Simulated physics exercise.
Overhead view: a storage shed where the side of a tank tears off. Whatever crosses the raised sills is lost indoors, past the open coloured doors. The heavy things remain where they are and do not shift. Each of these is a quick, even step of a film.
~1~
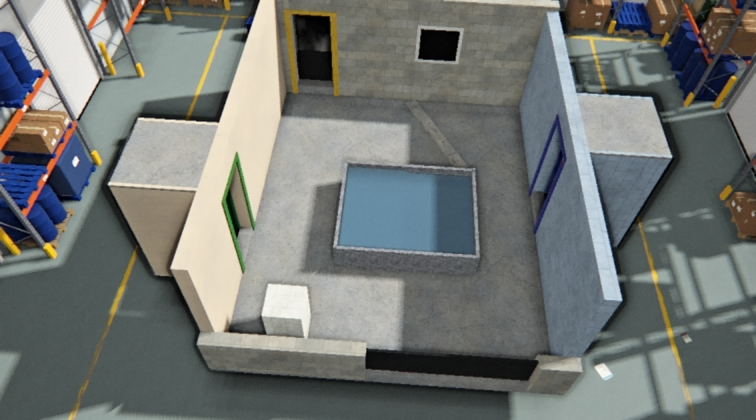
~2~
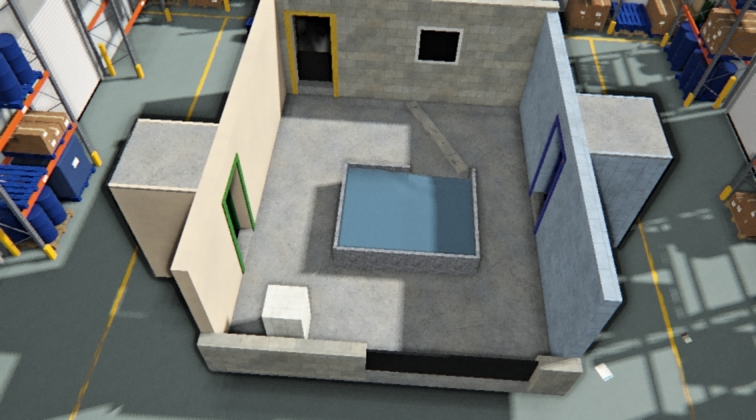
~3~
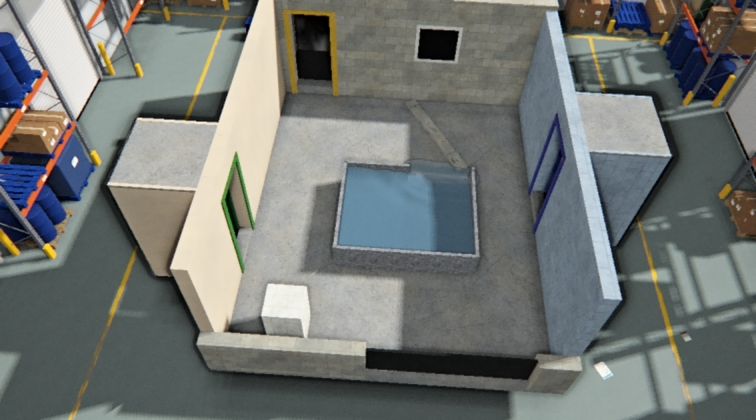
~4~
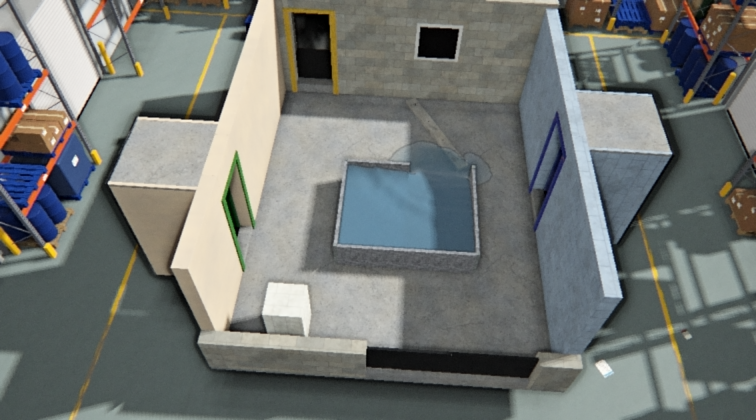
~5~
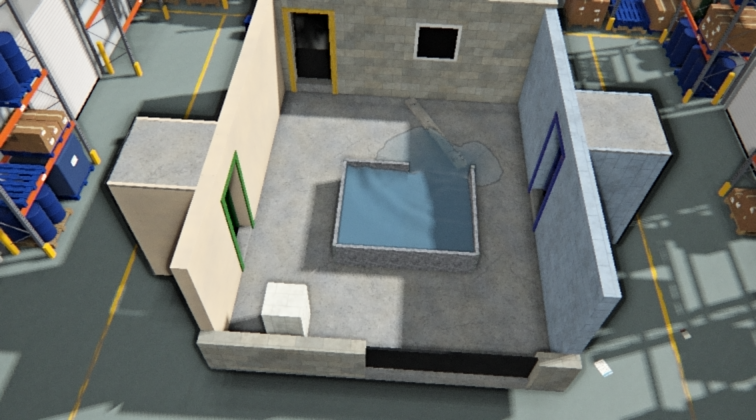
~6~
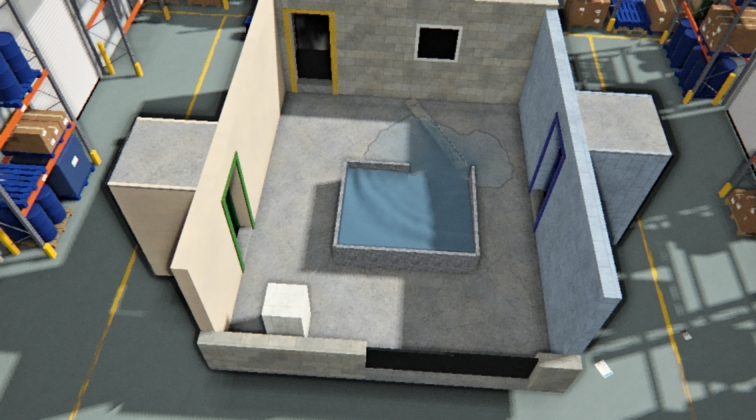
Water pouring through a gap in the far side of an open tank, spreading across the grey floor of a roofless shed.
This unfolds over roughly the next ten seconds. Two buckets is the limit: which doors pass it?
At the end, the yellow door will receive two buckets or fewer; the green door will receive two buckets or fewer; the blue door will receive two buckets or fewer.
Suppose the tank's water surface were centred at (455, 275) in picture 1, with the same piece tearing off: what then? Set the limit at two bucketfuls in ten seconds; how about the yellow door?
As I see it, the yellow one remains within bounds.
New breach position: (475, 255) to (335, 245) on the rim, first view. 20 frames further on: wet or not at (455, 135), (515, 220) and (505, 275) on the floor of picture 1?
Bone-dry, submerged, submerged.
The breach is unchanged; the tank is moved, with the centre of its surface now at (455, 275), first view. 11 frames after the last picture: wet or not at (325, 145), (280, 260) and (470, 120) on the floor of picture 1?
So, in the order given, I'd say unaffected, unaffected, soaked through.
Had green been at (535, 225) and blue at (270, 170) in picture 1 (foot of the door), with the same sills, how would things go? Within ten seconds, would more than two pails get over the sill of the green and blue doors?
I'd say the green door remains short of it and the blue door remains short of it.
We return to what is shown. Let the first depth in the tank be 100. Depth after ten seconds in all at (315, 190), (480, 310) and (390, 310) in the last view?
About 8, 8 and 12 percent, in that order.
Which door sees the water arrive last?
Answer: The one in green.
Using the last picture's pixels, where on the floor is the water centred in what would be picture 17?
Centre of the water: Near (417, 189).
A moment on, water covers 25 % of the floor; the yellow door not reached, the green door not reached, the blue door not reached.
Next, water covers 30 % of the floor; the yellow door wet at the sill, nothing in, the green door not reached, the blue door not reached.
Then, water covers 40 % of the floor; the yellow door wet at the sill, nothing in, the green door not reached, the blue door wet at the sill, nothing in.
Later, water covers 75 % of the floor; the yellow door wet at the sill, nothing in, the green door wet at the sill, nothing in, the blue door wet at the sill, nothing in.
In the end, water covers 95 % of the floor; the yellow door wet at the sill, nothing in, the green door wet at the sill, nothing in, the blue door wet at the sill, nothing in.
